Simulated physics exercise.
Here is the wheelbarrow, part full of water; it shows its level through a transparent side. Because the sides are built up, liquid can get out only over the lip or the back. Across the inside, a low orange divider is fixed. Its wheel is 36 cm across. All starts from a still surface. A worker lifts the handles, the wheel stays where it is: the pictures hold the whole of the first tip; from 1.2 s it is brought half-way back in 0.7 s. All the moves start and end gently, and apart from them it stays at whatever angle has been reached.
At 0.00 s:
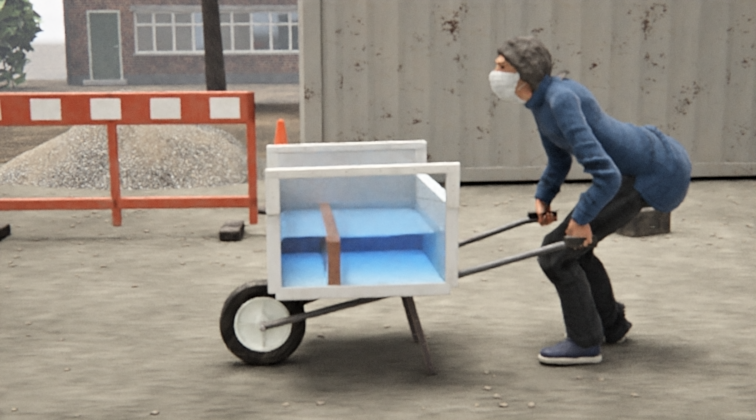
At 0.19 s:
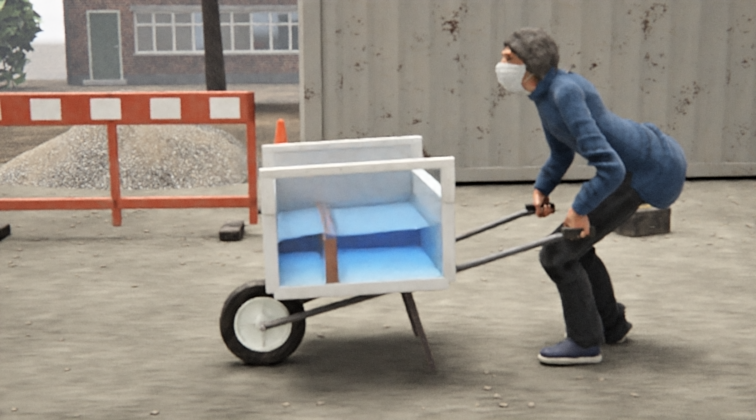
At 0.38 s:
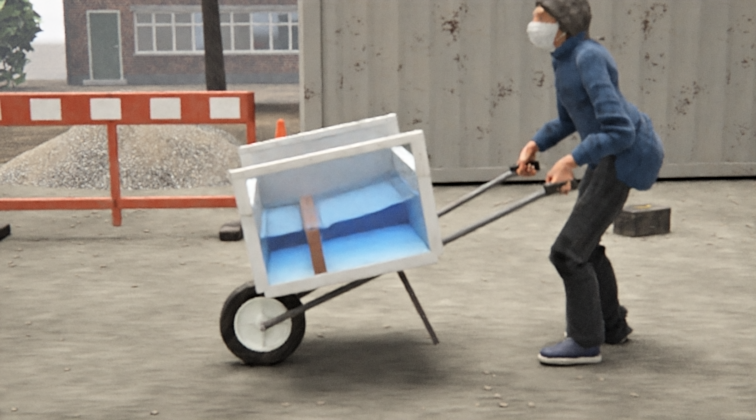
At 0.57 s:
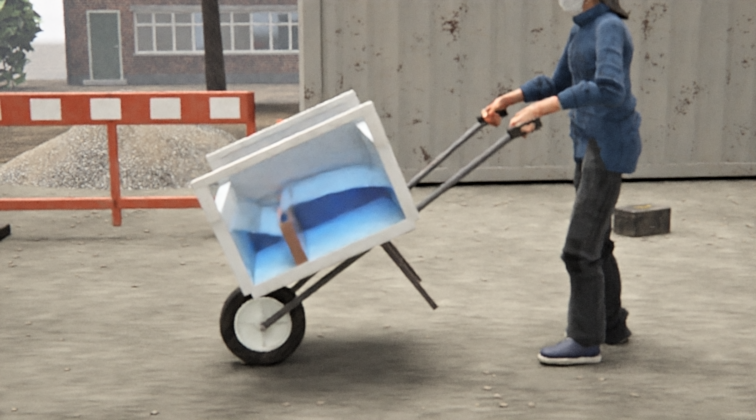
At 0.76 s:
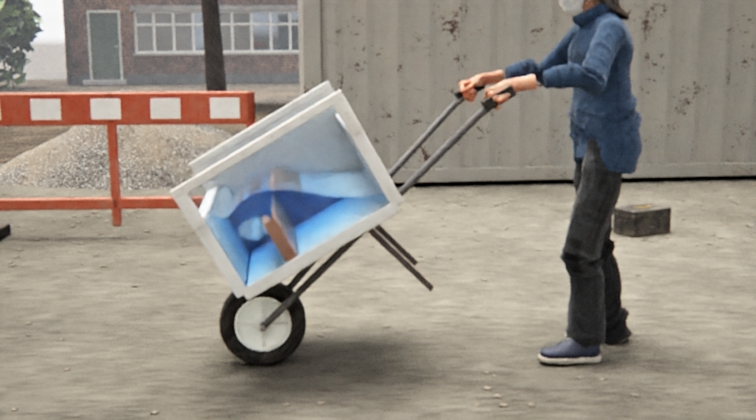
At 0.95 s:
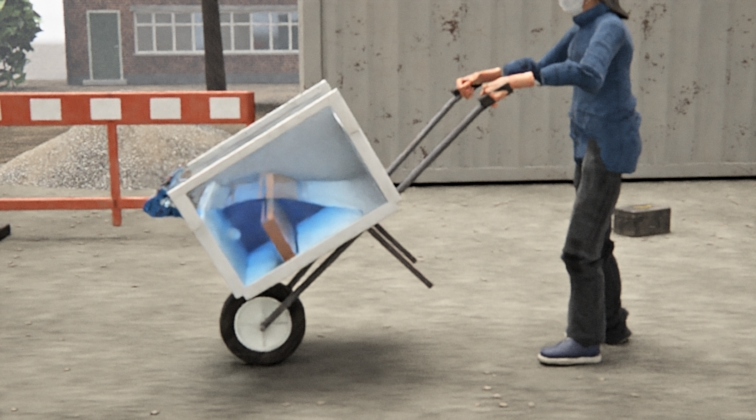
A wheelbarrow carrying a clear-sided white box partly full of blue water starts level, with a masked worker in a blue sweater stooping at its handles. The worker straightens and lifts the handles, tilting the box down to the left. The water sloshes around a brown divider, and some comes out over the left edge.
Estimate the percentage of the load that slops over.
Roughly 30 % slops over.
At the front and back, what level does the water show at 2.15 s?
Front: 22 cm; back: 10 cm.
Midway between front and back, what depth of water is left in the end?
About 14 centimetres.
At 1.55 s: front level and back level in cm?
Roughly 30 cm in front and 2 cm behind.
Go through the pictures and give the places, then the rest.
The first frame shows it reaches (294, 238) at the front; it reaches (428, 234) at the back; the lip is at (280, 208); the front is on the left.
The second frame shows it reaches (290, 239) at the front; it reaches (425, 228) at the back; it has turned 2° nose down.
The third frame shows it reaches (272, 236) at the front; it reaches (404, 201) at the back; it has turned 10° nose down.
The fourth frame shows it reaches (244, 229) at the front; it reaches (374, 186) at the back; it has turned 23° nose down.
The fifth frame shows it reaches (218, 215) at the front; it reaches (366, 196) at the back; it has turned 29° nose down.
The sixth frame shows it reaches (213, 211) at the front; it reaches (370, 205) at the back; it has turned 30° nose down; the lip is at (202, 219); water is coming out, 8 per cent so far.
Then, 1.55 s in, the barrow is at 22° forwards, the surface stands 1 cm at the back and 30 cm at the front; 28 per cent has gone, over the front.
Then, 2.15 s in, the barrow is at 15° forwards, the surface stands 9 cm at the back and 22 cm at the front; 30 per cent has gone, over the front.
Then, 2.70 s in, the barrow is at 15° forwards, the surface stands 5 cm at the back and 22 cm at the front; 30 per cent has gone, over the front.
Then, 4.78 s in, 30 per cent has gone, over the front, 26 of 85 litres.
